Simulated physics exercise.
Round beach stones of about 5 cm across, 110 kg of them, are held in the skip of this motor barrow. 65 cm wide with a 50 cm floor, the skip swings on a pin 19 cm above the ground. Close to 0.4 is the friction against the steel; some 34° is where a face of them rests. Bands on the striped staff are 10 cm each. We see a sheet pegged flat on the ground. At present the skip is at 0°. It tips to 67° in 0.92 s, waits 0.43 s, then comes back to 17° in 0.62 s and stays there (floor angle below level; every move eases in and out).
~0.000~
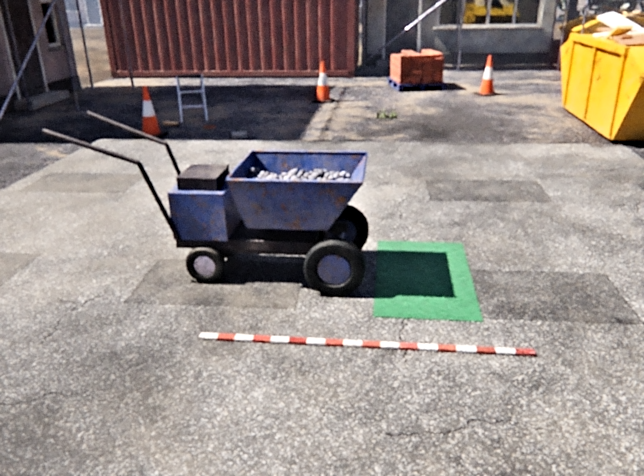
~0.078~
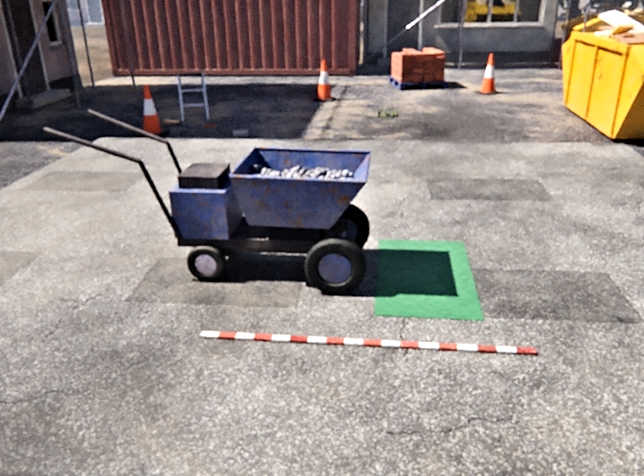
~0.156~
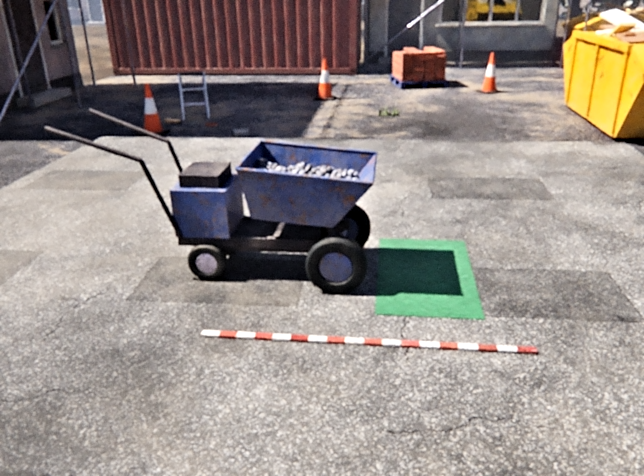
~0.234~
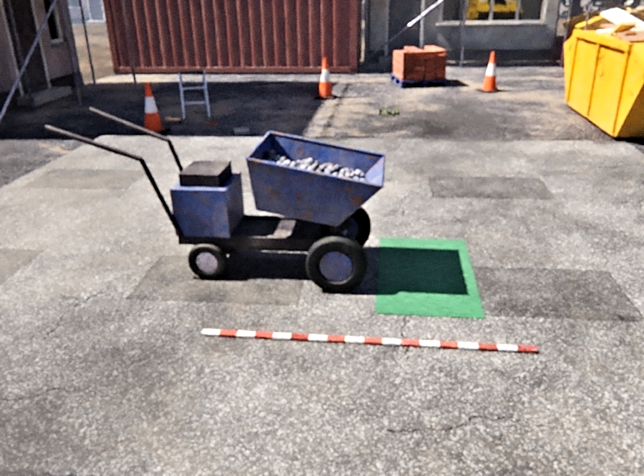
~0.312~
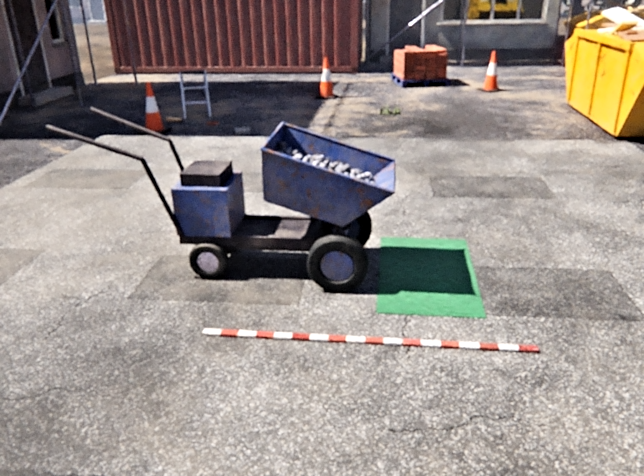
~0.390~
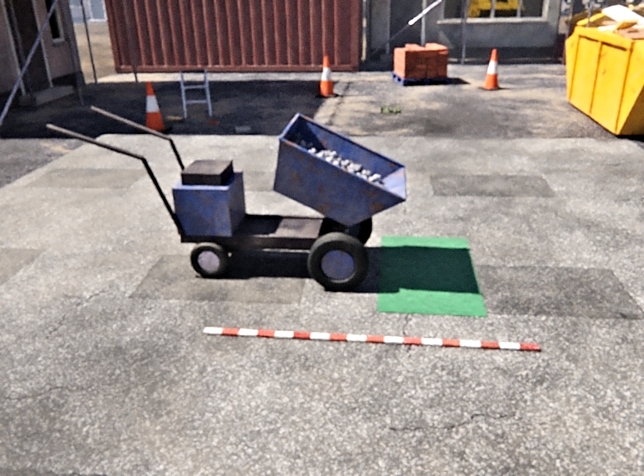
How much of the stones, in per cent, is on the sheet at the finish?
Some 35 per cent.
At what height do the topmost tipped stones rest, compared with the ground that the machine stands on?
Around 14 cm above it, I'd say.
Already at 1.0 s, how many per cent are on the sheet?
Around 20 per cent of it, at that instant.
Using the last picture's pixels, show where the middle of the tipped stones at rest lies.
Roughly at (477, 270).
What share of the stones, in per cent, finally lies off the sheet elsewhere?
Something like 40 out of every hundred parts of the load ends up there.
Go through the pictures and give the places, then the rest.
The first picture shows lip at (363, 183), floor tilted 0°, highest stones at (306, 175).
The second picture shows lip at (366, 182), floor tilted 1°, highest stones at (295, 173); the stones move at 0.3 m/s on average.
In the third picture, the skip is at 5°, its lip at (373, 183); the top of the load is at (280, 168); the stones move at 0.5 m/s on average.
The fourth picture shows lip at (383, 187), floor tilted 11°, highest stones at (276, 160); the stones move at 0.7 m/s on average.
In the fifth picture, the skip is at 18°, its lip at (394, 193); the top of the load is at (285, 152); the stones move at 0.8 m/s on average.
The sixth picture shows lip at (406, 200), floor tilted 26°, highest stones at (298, 143); the stones move at 0.9 m/s on average.
After 0.7 s the floor is at 57°; 100 % in the skip; the foremost stones are at (419, 218).
After 1.0 s the floor is at 67°; 79 % in the skip, 20 % on the sheet, 1 % off the sheet elsewhere; the foremost stones are at (483, 271).
After 2.4 s the floor is at 17°; 22 % in the skip, 36 % on the sheet, 42 % off the sheet elsewhere; the foremost stones are past the picture's edge.
After 4.4 s the floor is at 17°; 22 % in the skip, 36 % on the sheet, 42 % off the sheet elsewhere; the foremost stones are past the picture's edge.
